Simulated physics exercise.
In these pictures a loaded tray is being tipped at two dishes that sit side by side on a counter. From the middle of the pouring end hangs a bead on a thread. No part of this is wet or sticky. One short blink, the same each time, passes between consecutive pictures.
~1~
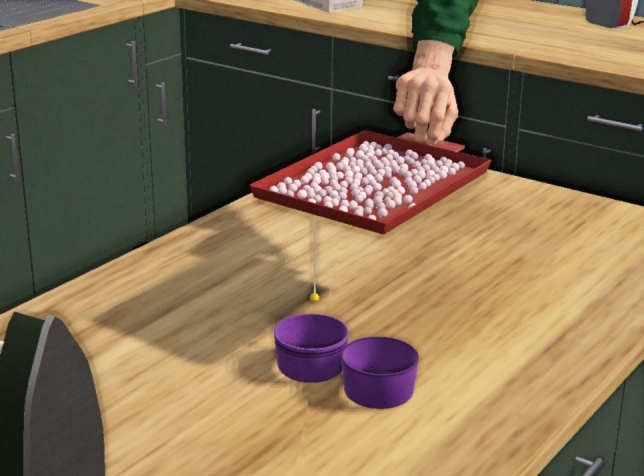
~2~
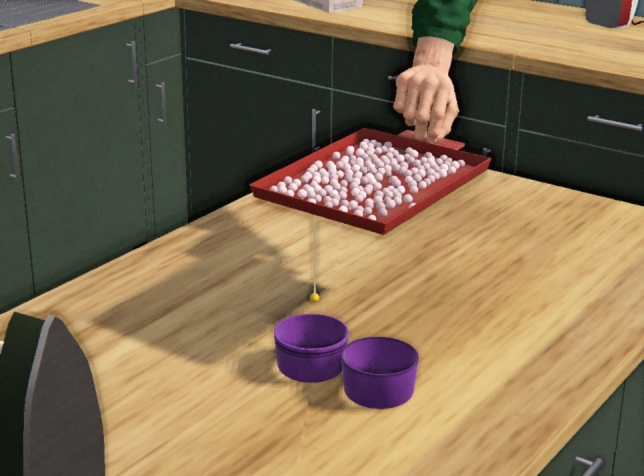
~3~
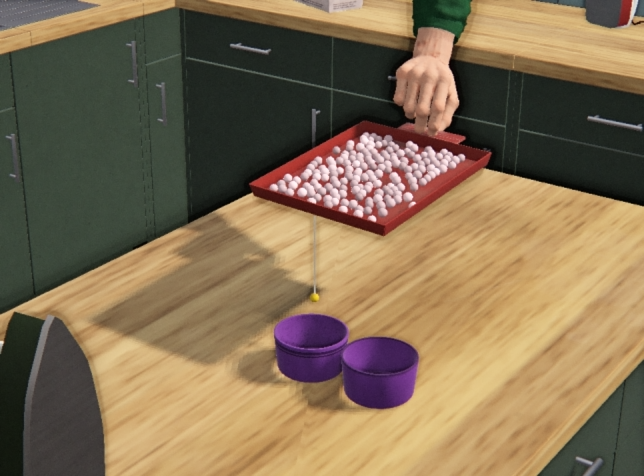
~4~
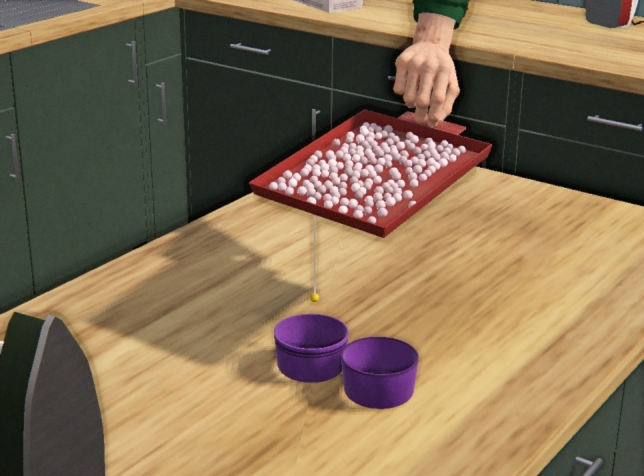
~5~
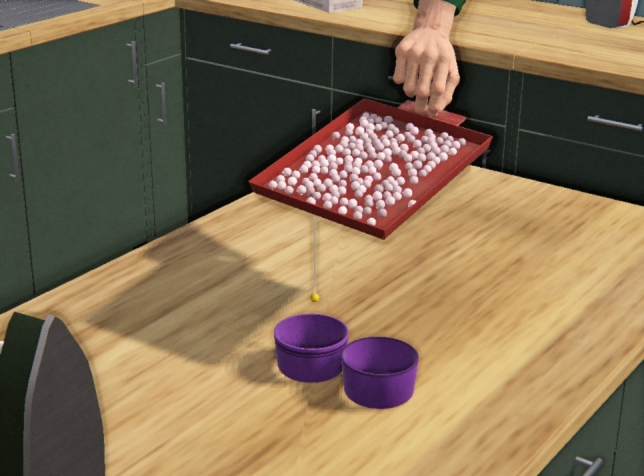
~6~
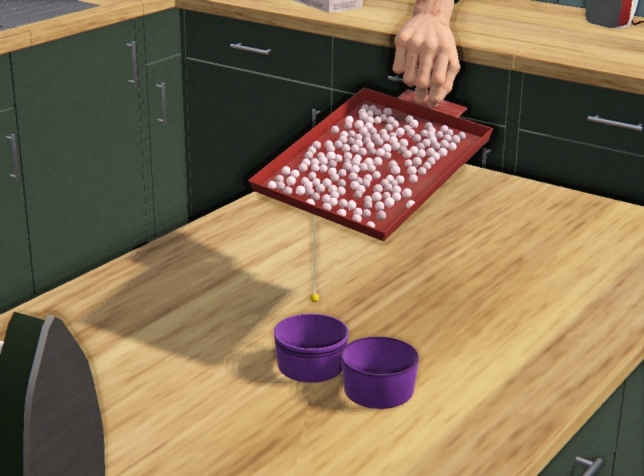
A hand gradually raises the handle end of a red tray of white sugar pearls.
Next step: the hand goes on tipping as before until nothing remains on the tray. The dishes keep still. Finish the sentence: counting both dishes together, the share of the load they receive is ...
The share is greater than half.
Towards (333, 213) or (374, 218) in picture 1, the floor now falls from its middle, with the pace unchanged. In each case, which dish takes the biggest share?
Outcome by order - one: Left side; two: Right side.
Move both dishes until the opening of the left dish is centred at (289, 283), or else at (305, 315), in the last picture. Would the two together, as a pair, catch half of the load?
With the first shift the pair saves less than a half; with the second, beyond half.
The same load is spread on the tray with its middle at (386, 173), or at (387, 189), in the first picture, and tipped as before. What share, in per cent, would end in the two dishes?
That would be 60 per cent, and then 70 per cent.
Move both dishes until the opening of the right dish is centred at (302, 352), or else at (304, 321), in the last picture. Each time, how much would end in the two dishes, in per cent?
Trial 1 near 0 percent, trial 2 near 10 percent.
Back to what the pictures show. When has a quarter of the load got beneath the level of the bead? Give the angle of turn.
Roughly 75 degrees of turn.
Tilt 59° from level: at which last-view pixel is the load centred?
Look about (355, 205) in the last picture.
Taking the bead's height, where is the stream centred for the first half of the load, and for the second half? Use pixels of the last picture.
It passes near (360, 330) first and then near (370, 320).
Soon, tray tipped steeply; most on the tray; a small part in the right dish; a stray few in the left dish; a stray few outside both; a small part in the air.
A while on, tray tipped right over; a stray few on the tray; about a third in the right dish; about a quarter in the left dish; about a quarter outside both; a small part in the air.
Towards the end, tray tipped past a quarter turn; about a third in the right dish; about a quarter in the left dish; about a third outside both.
Finally, tray tipped past a quarter turn; about a third in the right dish; about a quarter in the left dish; about a third outside both.
